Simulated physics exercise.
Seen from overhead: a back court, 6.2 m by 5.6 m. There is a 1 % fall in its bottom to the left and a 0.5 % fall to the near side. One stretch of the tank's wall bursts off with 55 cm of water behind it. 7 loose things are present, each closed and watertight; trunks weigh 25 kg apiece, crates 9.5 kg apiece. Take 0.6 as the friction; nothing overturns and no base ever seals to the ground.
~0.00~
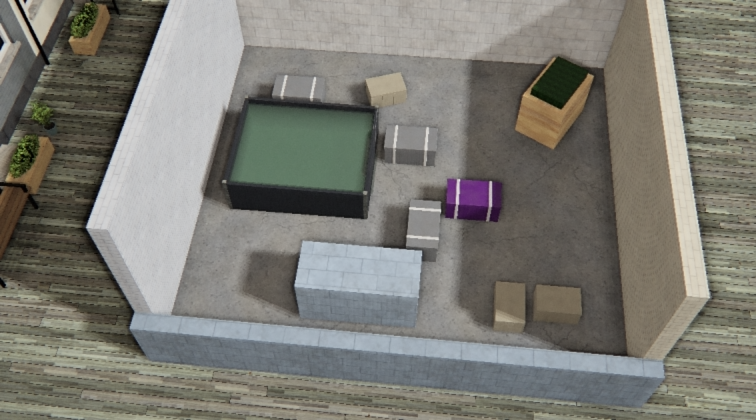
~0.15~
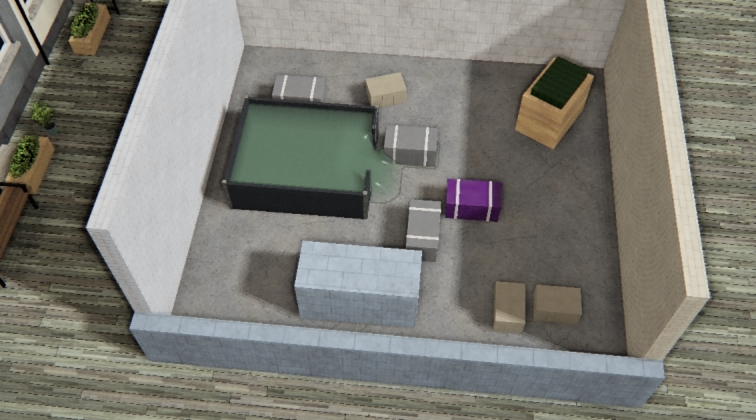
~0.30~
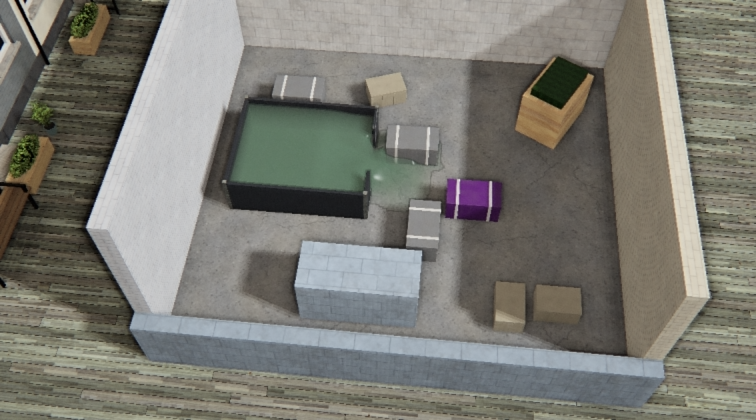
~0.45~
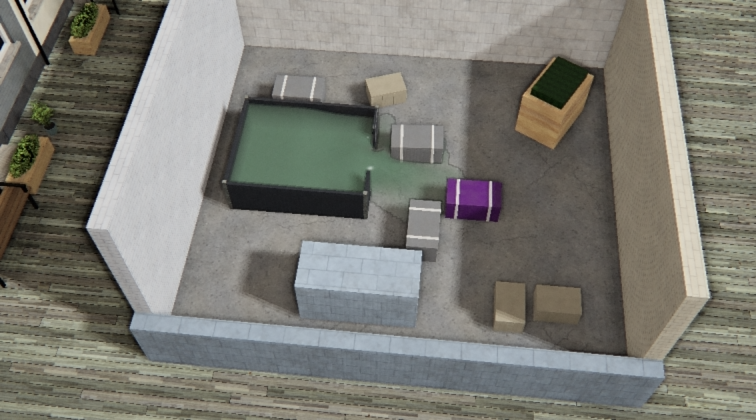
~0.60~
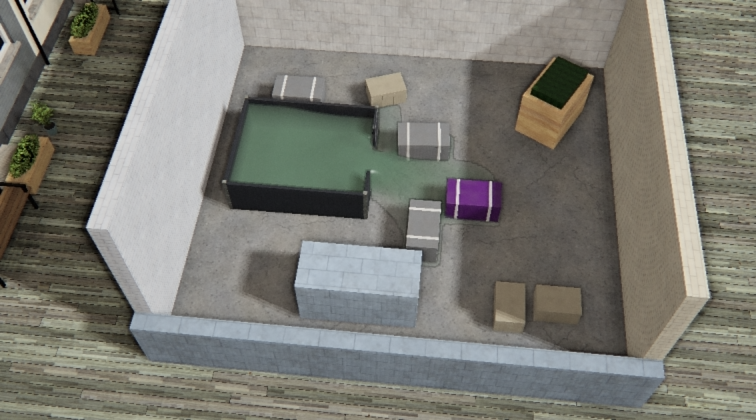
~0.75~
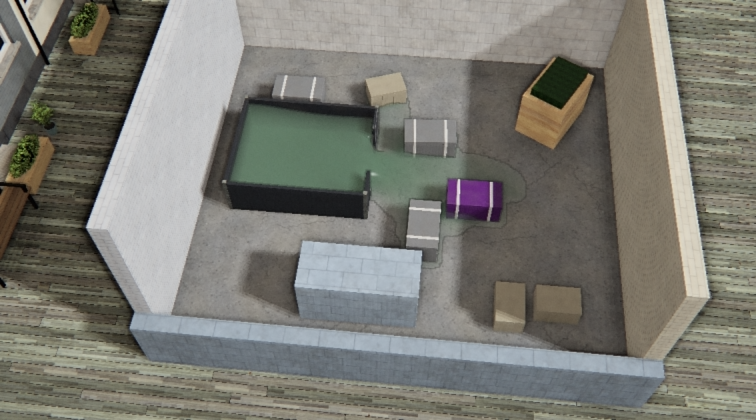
A walled back court with a grey floor is seen from overhead by a still camera. A dark-sided tank of green water stands at the left, with grey trunks around it, a purple trunk near the centre, a pale blue block in front, tan boxes and a wooden planter at the right. Part of the tank's right wall bursts open, water spreads thinly rightward around the purple trunk, and one grey trunk slides slightly right while the others stay put.
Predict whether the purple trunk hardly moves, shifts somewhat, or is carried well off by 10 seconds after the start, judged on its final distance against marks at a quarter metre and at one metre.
Expect it to be swept a long way.
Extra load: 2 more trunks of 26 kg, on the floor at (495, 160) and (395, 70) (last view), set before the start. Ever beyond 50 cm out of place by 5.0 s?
In sequence: Beyond it, then within it.
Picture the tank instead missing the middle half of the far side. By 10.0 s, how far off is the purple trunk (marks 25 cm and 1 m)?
The purple trunk simply stays where it is.
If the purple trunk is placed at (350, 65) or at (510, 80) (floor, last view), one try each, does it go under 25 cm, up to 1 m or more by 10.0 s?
From the first place it is barely disturbed; from the second it goes well off.
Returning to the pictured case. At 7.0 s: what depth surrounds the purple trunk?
I'd put it at about 10 cm.
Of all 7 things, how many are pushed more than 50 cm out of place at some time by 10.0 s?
The tally stands at 4.
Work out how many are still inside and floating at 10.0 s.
Count at that moment: 3.
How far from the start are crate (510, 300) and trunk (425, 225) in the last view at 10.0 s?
60 cm and 30 cm, respectively.
After 2.0 s the purple trunk is near (556, 227), 1.3 m from its start, aground; 0 afloat.
After 4.5 s the purple trunk is near (586, 304), 2.3 m from its start, afloat; 2 afloat.
After 7.0 s the purple trunk is near (592, 315), 2.4 m from its start, afloat; 3 afloat.
After 10.0 s the purple trunk is near (515, 313), 2.0 m from its start, afloat; 3 afloat.
